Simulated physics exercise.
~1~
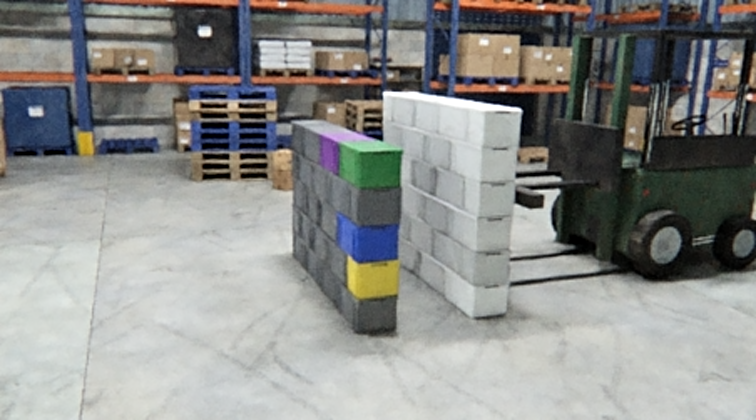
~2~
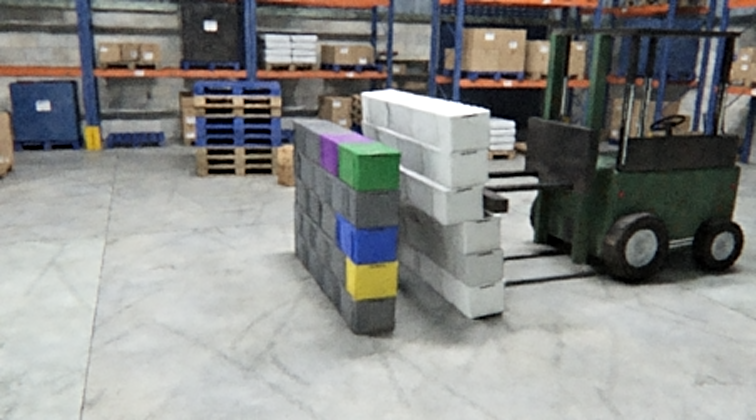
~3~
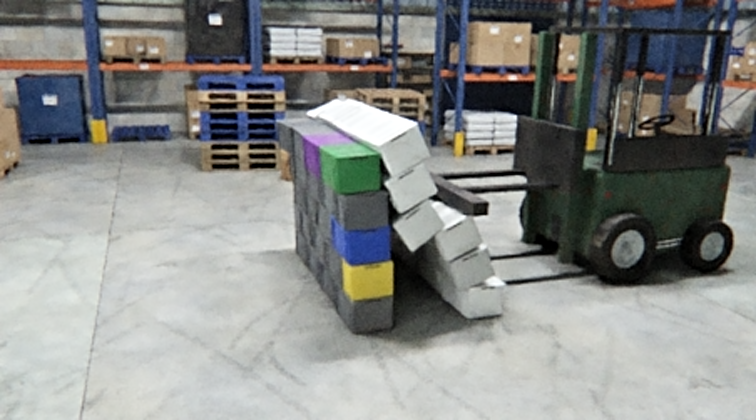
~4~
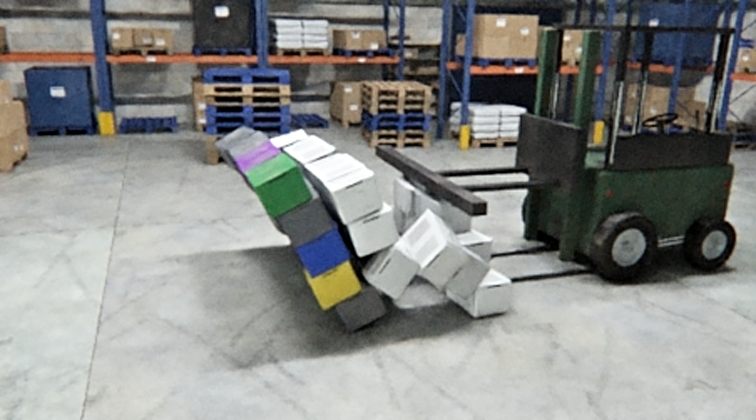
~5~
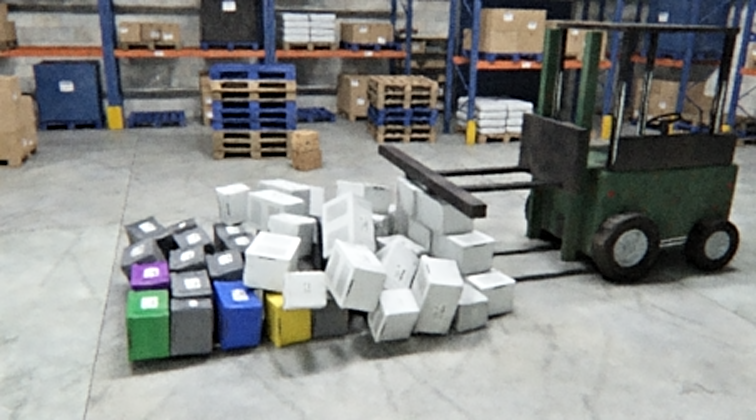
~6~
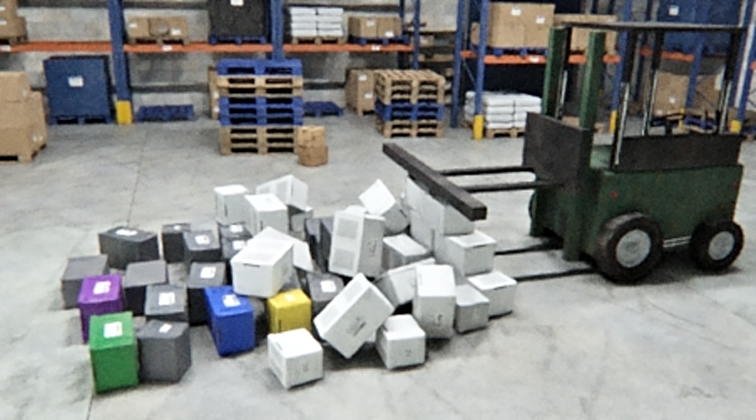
The clip opens on two freestanding walls of stacked totes in a warehouse, a dark gray one with green, purple, blue and yellow pieces, and a white one behind it, beside a green lift truck. The truck's level beam pushes into the white wall, whose upper rows slide left and lean onto the gray wall. The gray wall then tips left as a whole, its colored totes tilting together while white ones tumble behind. Both walls collapse across the floor. At the end, the totes lie in a scattered heap, the green and purple ones at the left, with the beam halted above.
